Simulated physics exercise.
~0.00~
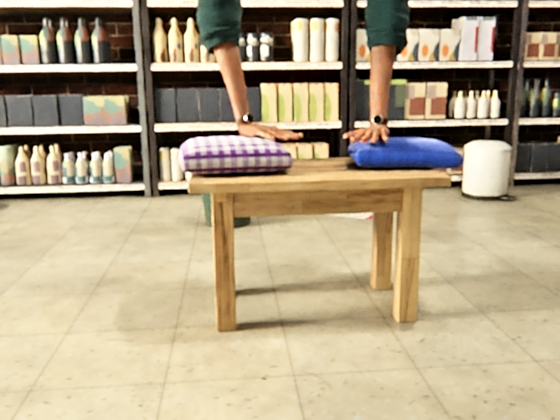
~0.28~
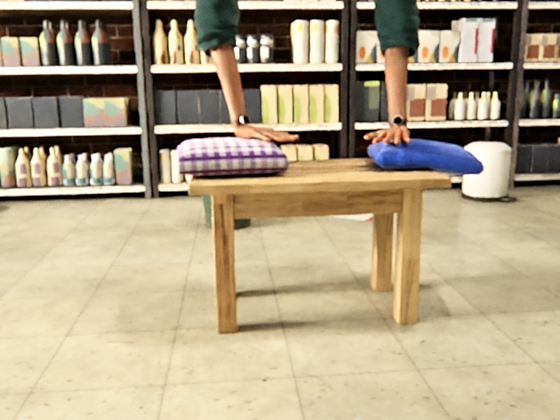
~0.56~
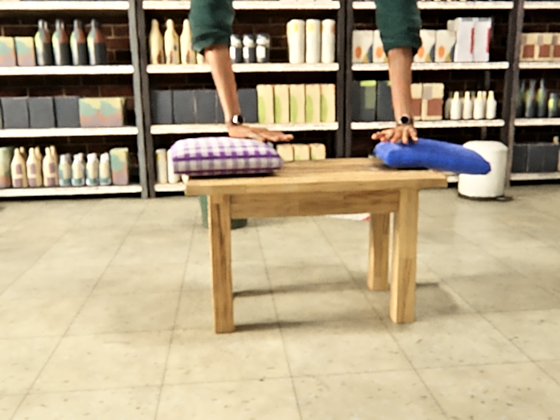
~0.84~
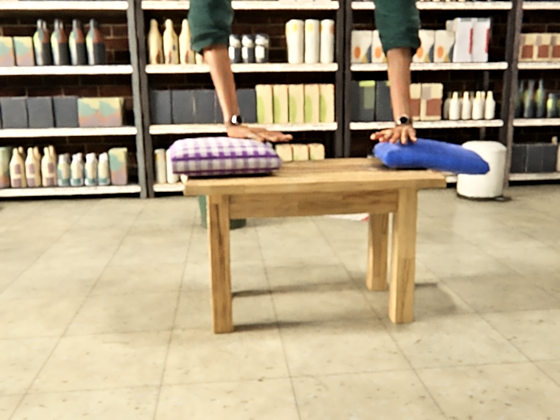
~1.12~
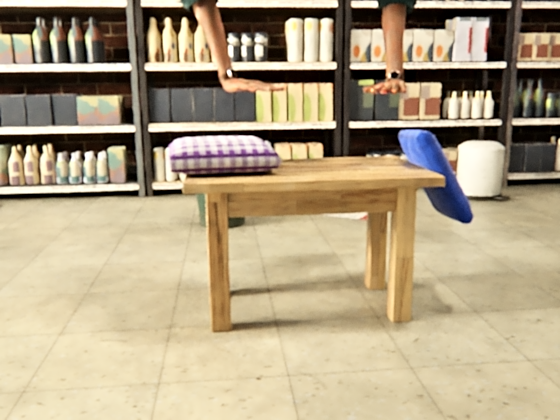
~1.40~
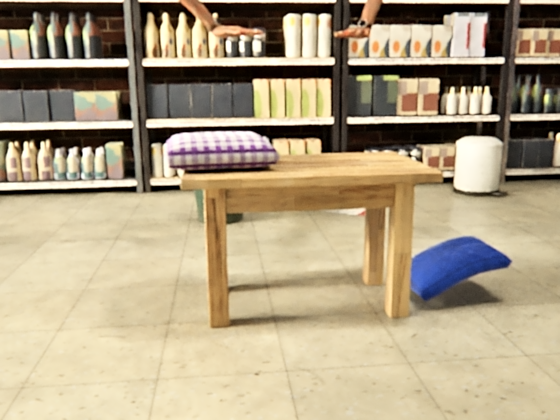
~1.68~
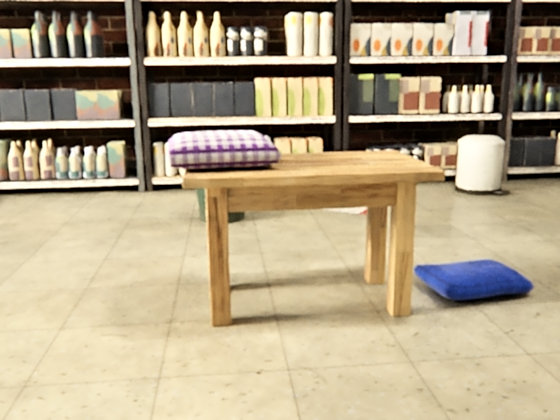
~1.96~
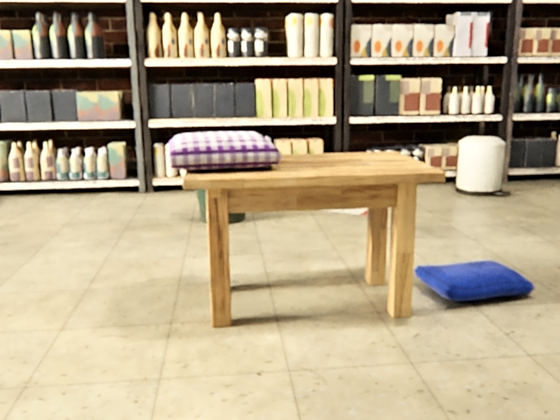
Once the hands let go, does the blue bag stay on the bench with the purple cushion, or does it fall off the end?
The blue bag tips off the right end and lands on the floor, while the purple cushion stays on the bench.
